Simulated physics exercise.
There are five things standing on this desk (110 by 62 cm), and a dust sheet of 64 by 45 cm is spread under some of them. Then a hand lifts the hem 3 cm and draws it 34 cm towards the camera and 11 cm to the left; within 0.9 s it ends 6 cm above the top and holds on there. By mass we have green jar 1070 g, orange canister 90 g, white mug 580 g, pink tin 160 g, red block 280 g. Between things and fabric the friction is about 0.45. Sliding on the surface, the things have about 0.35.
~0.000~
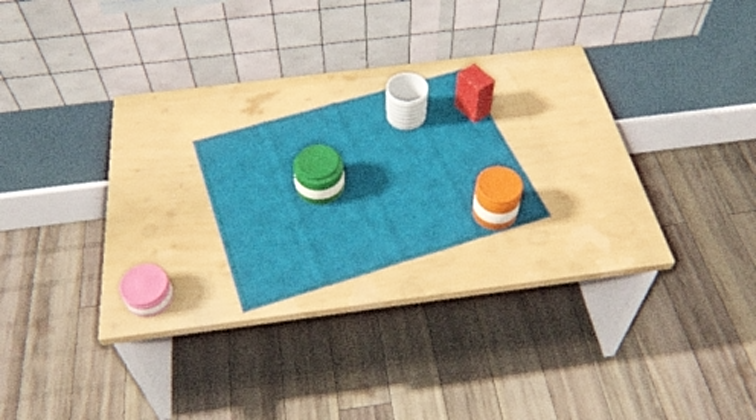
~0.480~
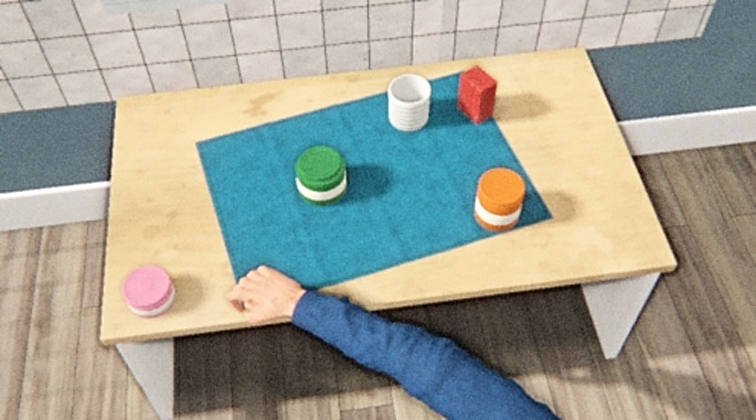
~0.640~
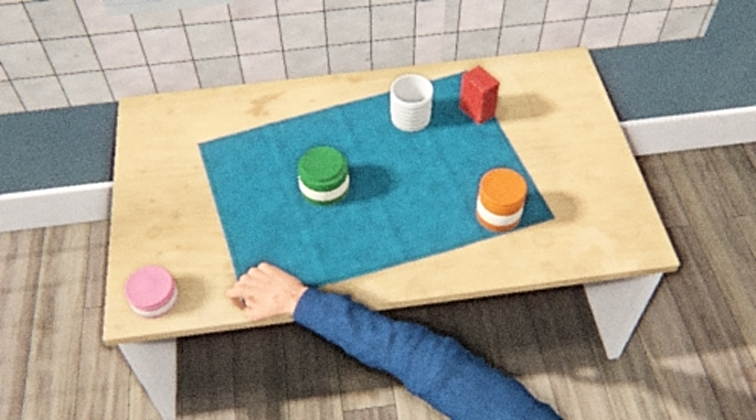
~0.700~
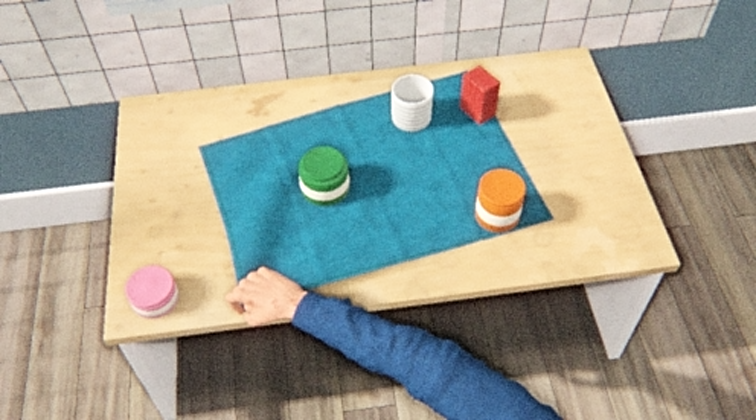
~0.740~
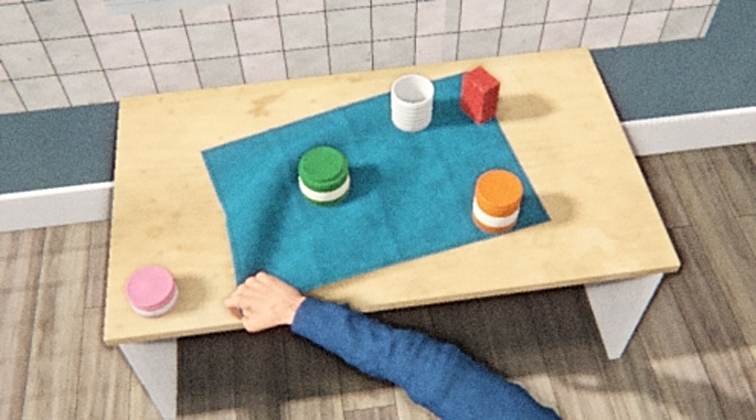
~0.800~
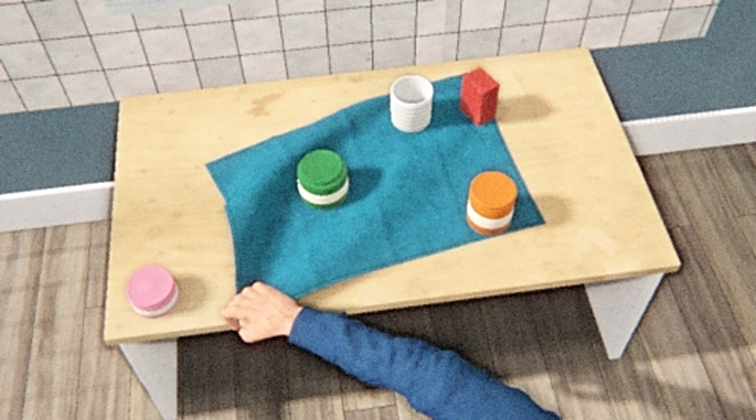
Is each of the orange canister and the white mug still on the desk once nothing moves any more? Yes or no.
Orange canister no, white mug no.
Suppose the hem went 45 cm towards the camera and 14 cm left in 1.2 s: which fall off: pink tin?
Result - pink tin: Still on top.
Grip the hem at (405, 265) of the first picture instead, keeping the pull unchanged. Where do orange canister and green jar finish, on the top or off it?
In that case the orange canister leaves the top and the green jar leaves the top.
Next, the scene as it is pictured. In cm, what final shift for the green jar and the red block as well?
Roughly: The green jar goes off the top, the red block goes over the edge.
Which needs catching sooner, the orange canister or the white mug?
First: Orange.
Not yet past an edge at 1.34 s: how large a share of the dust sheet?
Some 60 in a hundred.
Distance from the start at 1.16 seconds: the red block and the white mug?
Shift - red block 20 cm, white mug 20 cm.
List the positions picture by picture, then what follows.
Orange canister (500, 184); white mug (407, 88); dust sheet corners (243, 313) (192, 141) (552, 216), in the first frame.
Dust sheet corners (195, 142) (554, 218); grip (244, 310), in the second frame.
Dust sheet corners (197, 144) (555, 219); grip (245, 307), in the third frame.
Dust sheet corners (198, 147) (554, 219); grip (244, 312), in the fourth frame.
Orange canister (500, 188); dust sheet corners (200, 151) (552, 221); grip (242, 317), in the fifth frame.
Orange canister (494, 189); white mug (412, 90); dust sheet corners (204, 164) (546, 224); grip (239, 327), in the sixth frame.
At 1.0 s, 90 % of the dust sheet is still over the top; white mug 9 cm off its start, orange canister 9 cm off its start, green jar 11 cm off its start.
At 1.2 s, 75 % of the dust sheet is still over the top; white mug 22 cm off its start, orange canister 18 cm off its start, green jar 23 cm off its start.
At 1.3 s, 60 % of the dust sheet is still over the top; white mug 30 cm off its start at (339, 187), orange canister 27 cm off its start at (447, 317), green jar 32 cm off its start at (254, 296).
At 1.5 s, 45 % of the dust sheet is still over the top; orange canister over the edge, white mug 37 cm off its start, green jar 40 cm off its start.
At 3.1 s, 0 % of the dust sheet is still over the top; white mug over the edge, orange canister over the edge, red block over the edge, green jar over the edge.
